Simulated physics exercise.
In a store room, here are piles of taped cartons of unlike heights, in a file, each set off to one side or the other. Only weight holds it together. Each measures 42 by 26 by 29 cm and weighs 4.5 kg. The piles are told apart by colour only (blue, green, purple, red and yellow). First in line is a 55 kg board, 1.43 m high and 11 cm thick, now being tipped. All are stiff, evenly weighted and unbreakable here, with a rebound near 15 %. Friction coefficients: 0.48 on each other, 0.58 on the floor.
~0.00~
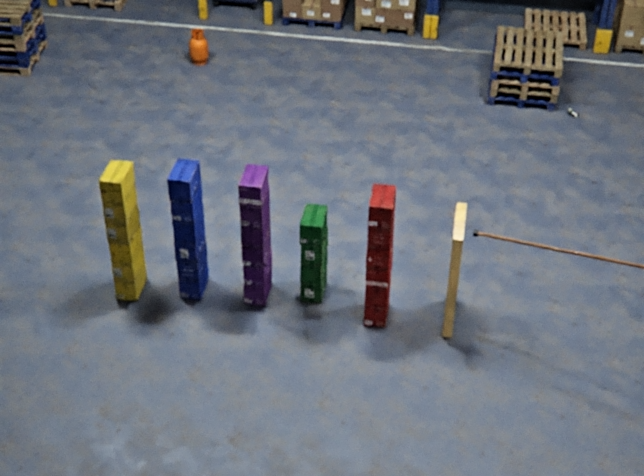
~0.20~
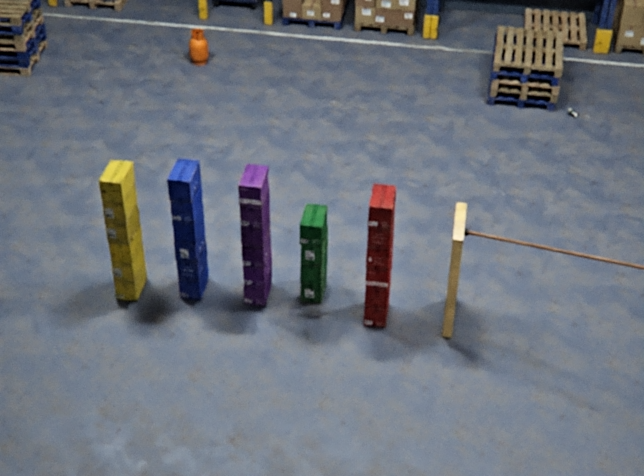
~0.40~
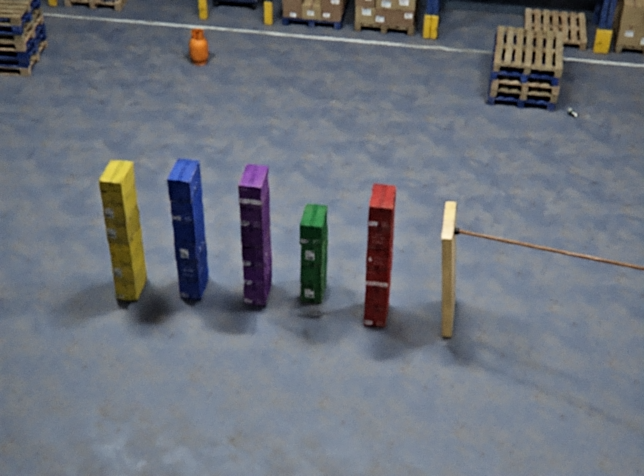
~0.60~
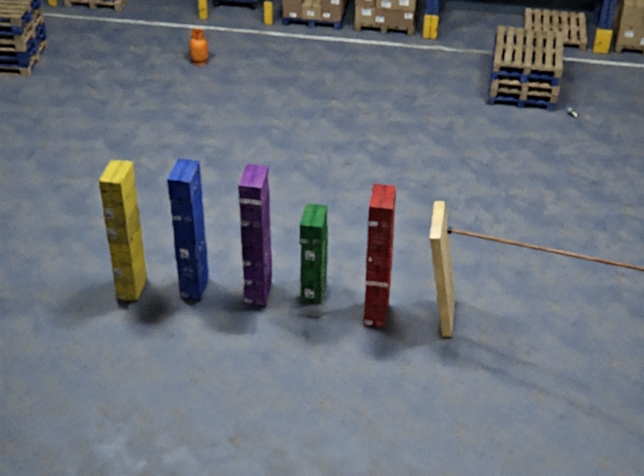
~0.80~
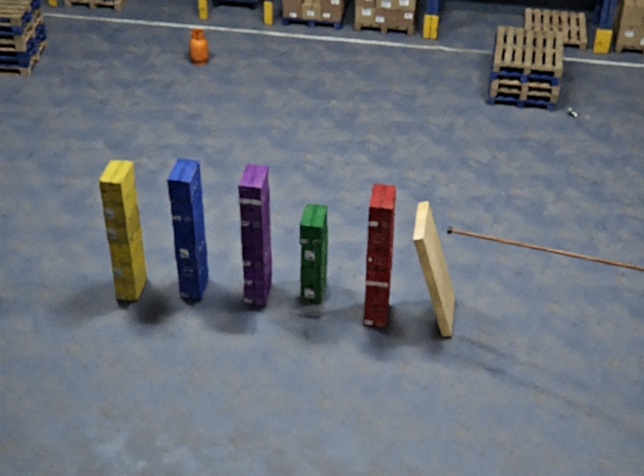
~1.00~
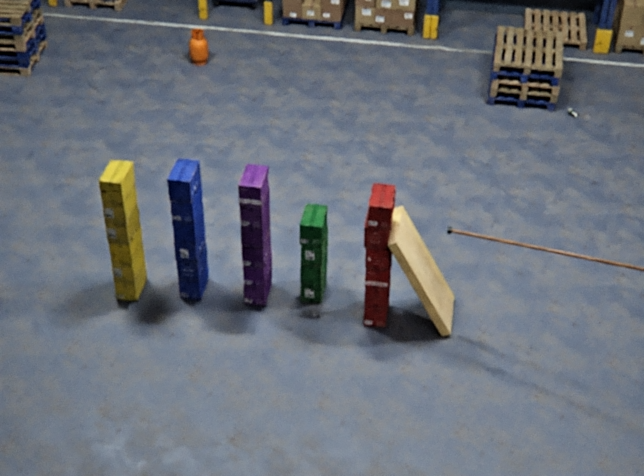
In a warehouse, a pole pushing a wooden board leftward and halting, the board leaning over against a red stack of cartons.
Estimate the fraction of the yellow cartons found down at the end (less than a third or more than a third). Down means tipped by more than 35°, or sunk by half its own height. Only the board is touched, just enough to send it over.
The part is over a third.
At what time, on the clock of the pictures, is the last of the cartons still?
Around 5.5 s.
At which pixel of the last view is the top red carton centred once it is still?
Near (367, 272).
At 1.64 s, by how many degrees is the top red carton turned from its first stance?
Some 100°.
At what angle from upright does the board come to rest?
About 75°.
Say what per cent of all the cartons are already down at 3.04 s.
At that moment 55 per cent.
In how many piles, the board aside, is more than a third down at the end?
5 in all.
After 1.64 s, board 75° from upright; none of the 6 yellow cartons down (6 of 28 in all colours); top yellow carton unmoved; top red carton on its side.
After 3.04 s, board 74° from upright; none of the 6 yellow cartons down (15 of 28 in all colours); top yellow carton leaning 7°; top red carton on its side.
After 3.96 s, board 74° from upright; 6 of the 6 yellow cartons down (26 of 28 in all colours); top yellow carton on its side; top blue carton upside down.
At rest (5.9 s), board 74° from upright; 6 of the 6 yellow cartons down (26 of 28 in all colours); top yellow carton upside down; top red carton on its side. That is 100 per cent. As the last picture would show them, middles, top red carton near (367, 272).
